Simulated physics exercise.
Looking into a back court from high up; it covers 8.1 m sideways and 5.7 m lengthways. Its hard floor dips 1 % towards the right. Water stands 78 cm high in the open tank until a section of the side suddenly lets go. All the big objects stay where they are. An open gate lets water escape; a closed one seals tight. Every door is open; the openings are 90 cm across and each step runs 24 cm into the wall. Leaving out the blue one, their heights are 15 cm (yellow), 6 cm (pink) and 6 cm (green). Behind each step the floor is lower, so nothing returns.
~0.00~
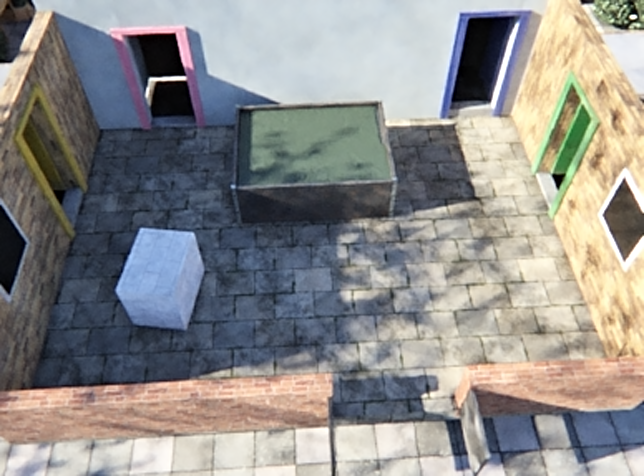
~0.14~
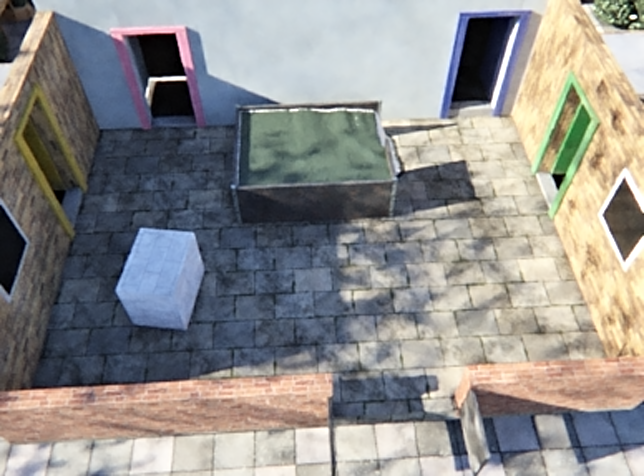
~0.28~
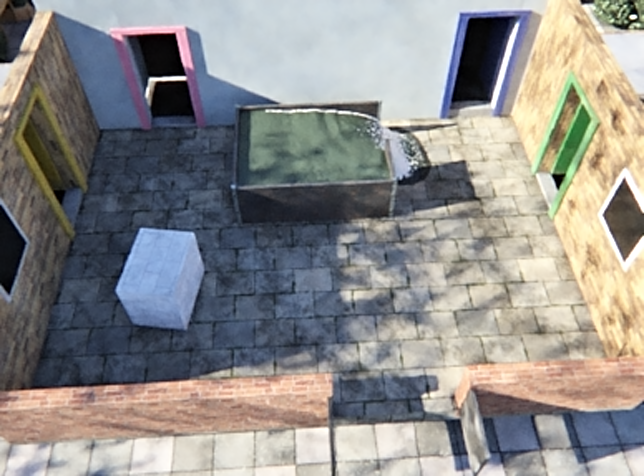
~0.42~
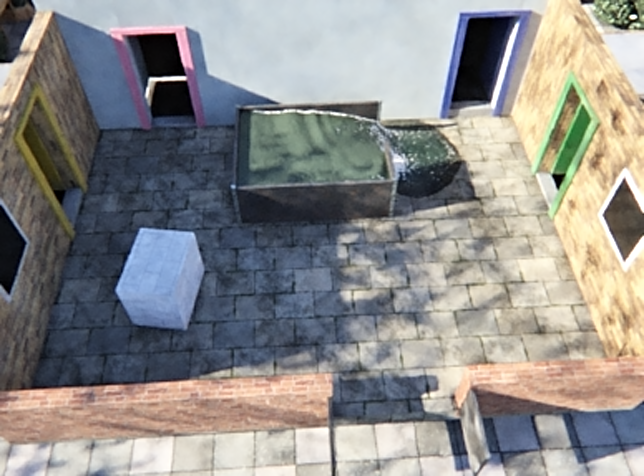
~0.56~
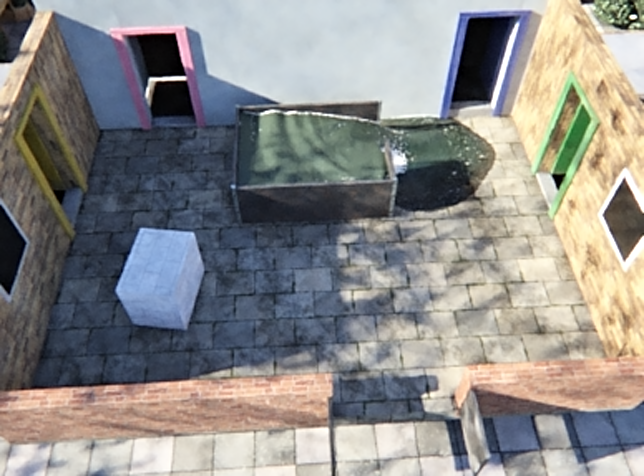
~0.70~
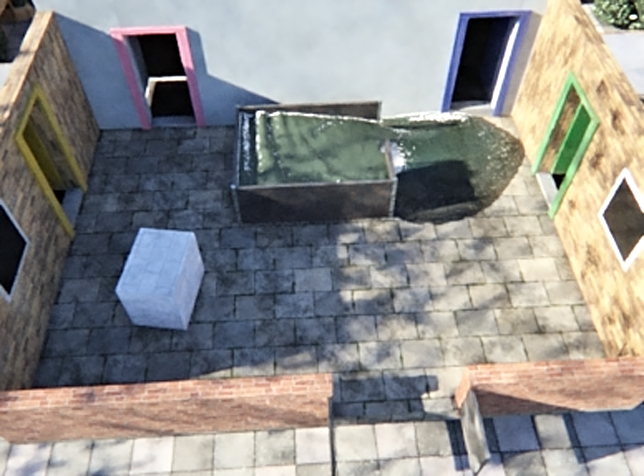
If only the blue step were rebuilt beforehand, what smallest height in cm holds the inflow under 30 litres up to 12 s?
About 31 cm.
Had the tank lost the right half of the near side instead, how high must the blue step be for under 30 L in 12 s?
Then roughly 9.5 cm.
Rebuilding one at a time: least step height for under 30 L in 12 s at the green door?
Roughly 24 cm at green.
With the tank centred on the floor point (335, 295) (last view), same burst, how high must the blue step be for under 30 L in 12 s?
About 22 cm.
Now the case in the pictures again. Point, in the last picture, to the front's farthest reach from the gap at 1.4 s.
Near (552, 241).
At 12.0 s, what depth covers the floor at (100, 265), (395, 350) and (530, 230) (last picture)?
In that order: 3, 6 and 6 cm.
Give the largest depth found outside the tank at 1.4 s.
Roughly 61 cm.
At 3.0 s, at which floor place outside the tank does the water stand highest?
Near (497, 119).
After 1.4 s water covers 20 % of the floor, deepest (61 cm) near (505, 119); 23 cm at the blue door, 1 litre in over its 19 cm step.
After 3.0 s water covers 30 % of the floor, deepest (43 cm) near (497, 119); 32 cm at the blue door, 78 litres in over its 19 cm step.
After 12.0 s water covers 95 % of the floor, deepest (14 cm) near (595, 385); 10 cm at the blue door, 173 litres in over its 19 cm step.
At the blue door as built, the water arrived by 0.7 s and peaked near 34 cm at 2.6 s.
Run again over the same 12 s with other heights there, 59 litres in over 26 cm, 18 litres over 35 cm. The limit of 30 litres is kept from about 31 cm up.
